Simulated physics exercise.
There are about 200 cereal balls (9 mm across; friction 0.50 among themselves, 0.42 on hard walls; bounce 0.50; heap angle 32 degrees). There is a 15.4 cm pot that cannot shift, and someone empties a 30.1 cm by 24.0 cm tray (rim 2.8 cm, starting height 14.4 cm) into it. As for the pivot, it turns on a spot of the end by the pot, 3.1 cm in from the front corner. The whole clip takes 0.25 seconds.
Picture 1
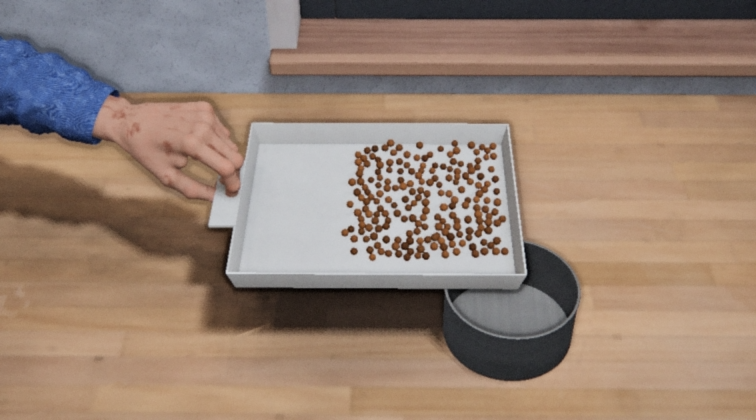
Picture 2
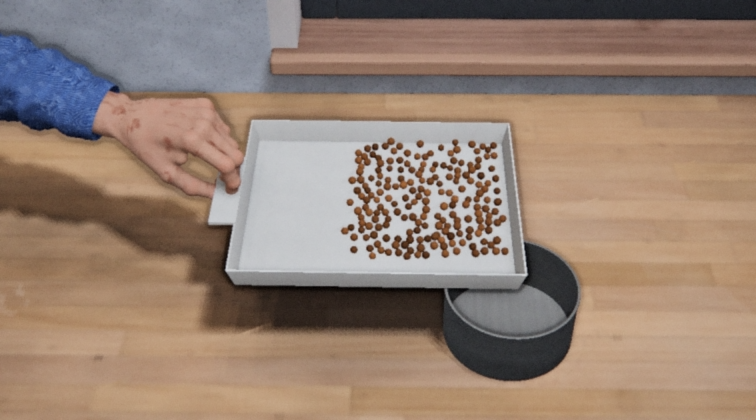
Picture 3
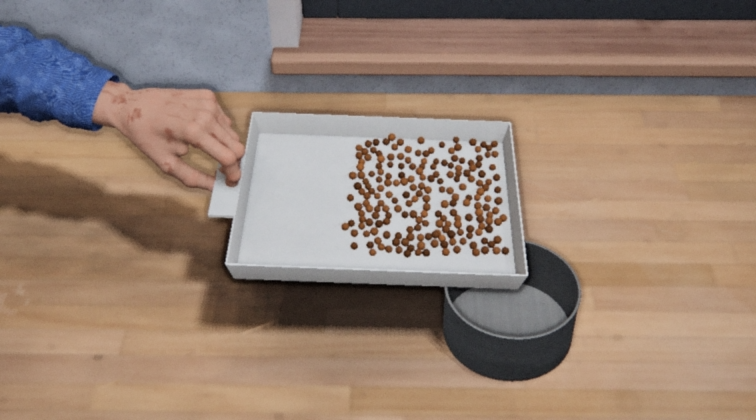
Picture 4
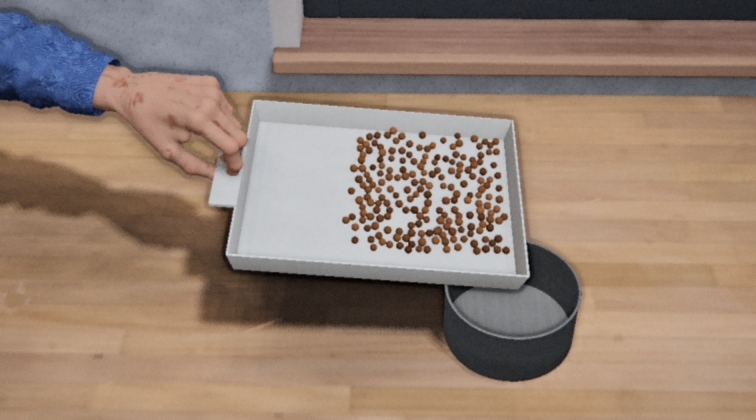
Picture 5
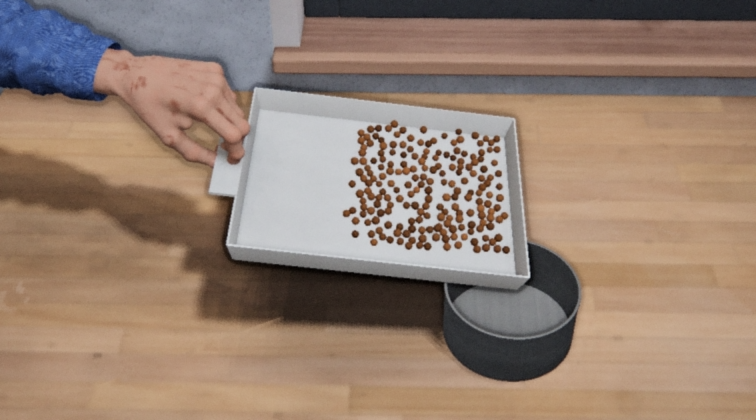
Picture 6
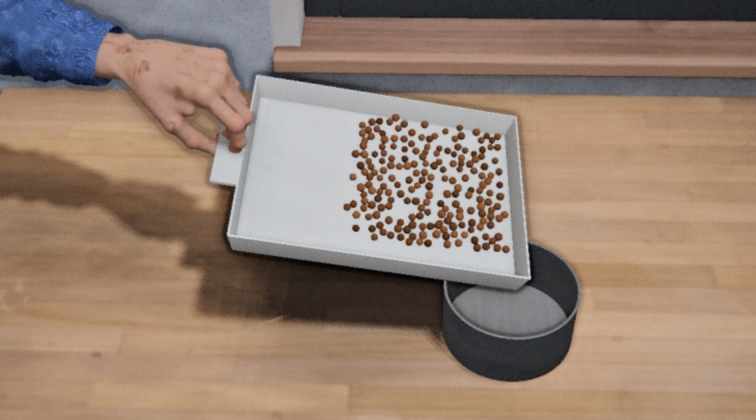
White tray of small brown balls slowly tilting as a hand lifts its left end, its right end above a dark round pot.
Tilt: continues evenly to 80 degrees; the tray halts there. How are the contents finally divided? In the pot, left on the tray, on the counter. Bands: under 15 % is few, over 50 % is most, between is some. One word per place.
Pot: Few, tray: Most, counter: Few.
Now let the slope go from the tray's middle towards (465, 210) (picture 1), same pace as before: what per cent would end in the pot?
Roughly 0 % of the pieces.
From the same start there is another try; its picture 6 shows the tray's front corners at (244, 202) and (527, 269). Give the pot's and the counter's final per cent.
That works out as pot 0 and counter 5.
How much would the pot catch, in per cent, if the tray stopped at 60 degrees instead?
Estimated share: About 0 %.
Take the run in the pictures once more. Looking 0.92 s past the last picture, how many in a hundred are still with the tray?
It works out to near 100 per cent of the load.
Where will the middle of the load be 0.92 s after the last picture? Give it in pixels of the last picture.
Around (515, 188).
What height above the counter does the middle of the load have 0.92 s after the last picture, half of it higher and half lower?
I'd say near 20 cm.
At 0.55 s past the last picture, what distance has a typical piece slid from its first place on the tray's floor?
Around 6 centimetres.
Then, 0.55 s after the last picture, tilt 44 degrees; the tray holds 100 %, the pot 0 %.
Then, 0.92 s after the last picture, tilt 65 degrees; the tray holds 100 %, the pot 0 %.
Then, 1.38 s after the last picture, tilt 80 degrees; the tray holds 100 %, the pot 0 %.
In the end, pot 0 %, tray 100 %, counter 0 %.
